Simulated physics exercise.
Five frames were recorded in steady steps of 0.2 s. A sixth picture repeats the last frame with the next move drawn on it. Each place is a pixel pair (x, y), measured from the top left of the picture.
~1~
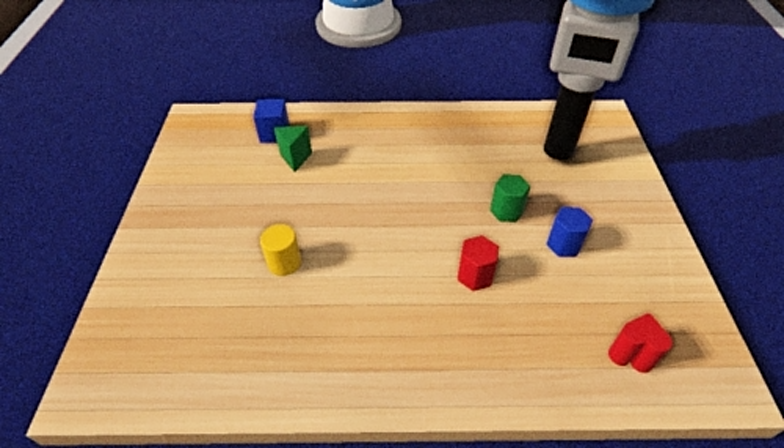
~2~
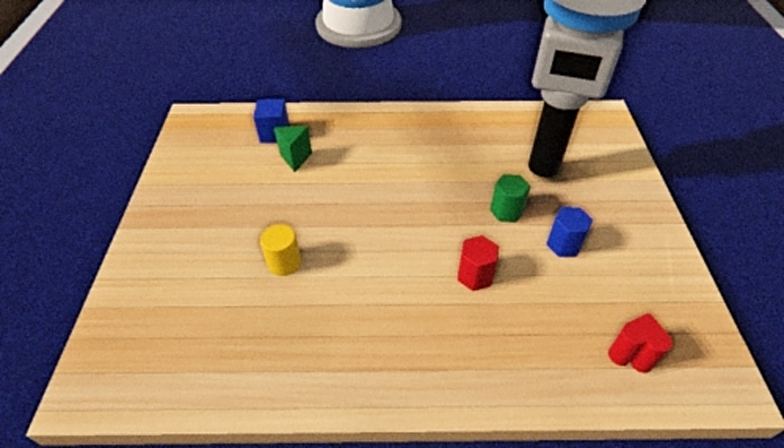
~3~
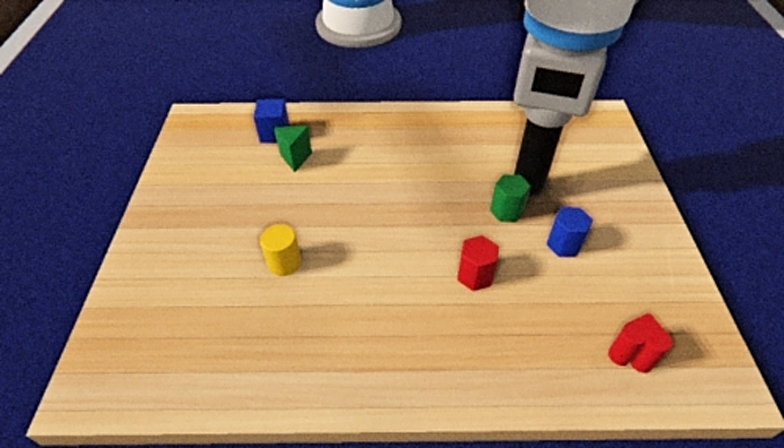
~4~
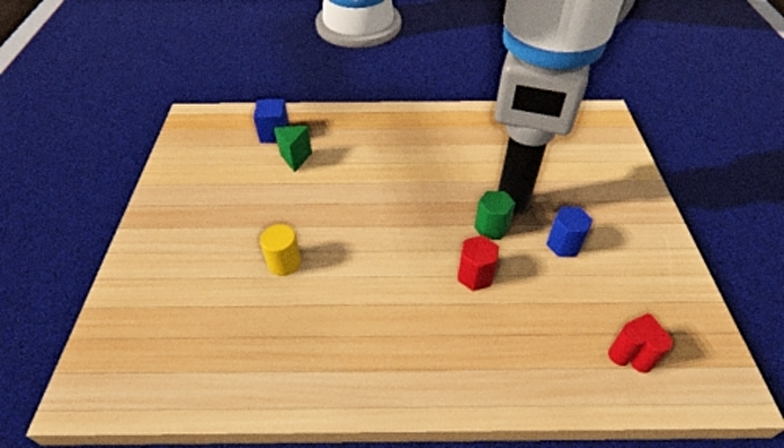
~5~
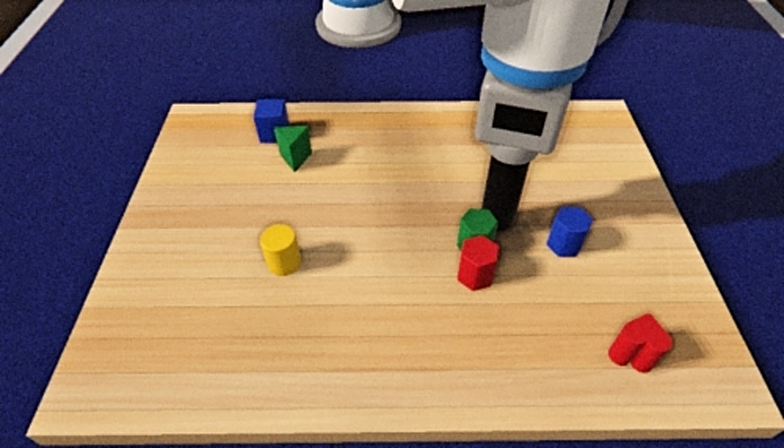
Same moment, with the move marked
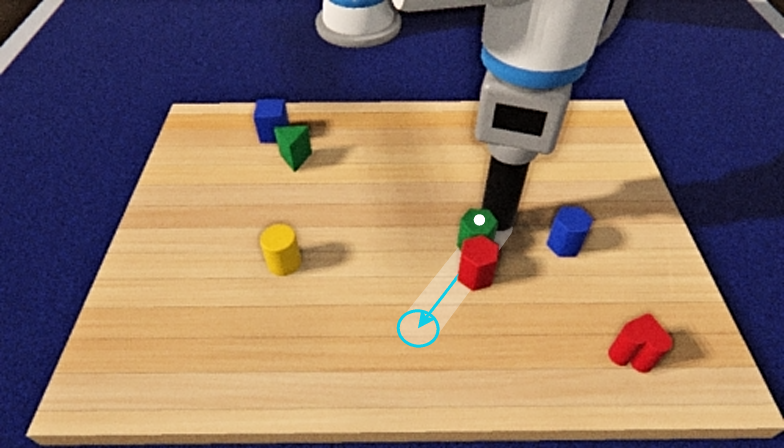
In this clip, a robot arm with a black tool moves toward the viewer and left over a wooden board of coloured blocks, then pushes the green hexagonal block the same way until it sits right behind the red hexagonal one.
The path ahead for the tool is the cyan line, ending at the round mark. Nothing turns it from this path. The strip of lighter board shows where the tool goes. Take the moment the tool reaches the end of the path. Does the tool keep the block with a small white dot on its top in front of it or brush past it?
The block with a small white dot on its top is left behind or beside.
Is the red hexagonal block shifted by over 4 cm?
That would be a yes.
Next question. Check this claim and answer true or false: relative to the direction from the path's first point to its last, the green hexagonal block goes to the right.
This is true.
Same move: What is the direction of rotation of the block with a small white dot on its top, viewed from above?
My answer: Clockwise.
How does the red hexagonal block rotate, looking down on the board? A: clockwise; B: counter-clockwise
It's B.
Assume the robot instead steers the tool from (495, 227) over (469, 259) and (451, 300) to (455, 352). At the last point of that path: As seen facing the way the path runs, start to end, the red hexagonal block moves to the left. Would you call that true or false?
Verdict: True.
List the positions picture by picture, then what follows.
Tool's lower end (559, 151); green hexagonal block (513, 184); red hexagonal block (480, 250); blue hexagonal block (575, 218), in the first picture.
Tool (544, 167); blocks still, in the second picture.
Tool (528, 184); blocks still, in the third picture.
Tool (513, 201); green hexagonal block (497, 201), in the fourth picture.
Tool (497, 219); green hexagonal block (479, 220); red hexagonal block (480, 250); blue hexagonal block (575, 218), in the fifth picture.
Drawn move, from (495, 227) directly to (418, 328); the dot is on the green hexagonal block.
On the path given first. One third of the way, tool (473, 250); green hexagonal block (446, 248), turned 25° clockwise; red hexagonal block (472, 272), turned 65° anticlockwise.
Two thirds of the way, tool (447, 284); green hexagonal block (411, 265), turned 90° clockwise; red hexagonal block (469, 296), turned 120° anticlockwise.
At the end, tool (419, 321); green hexagonal block (400, 269), turned 115° clockwise; red hexagonal block (468, 307), turned 155° anticlockwise; blue hexagonal block still.
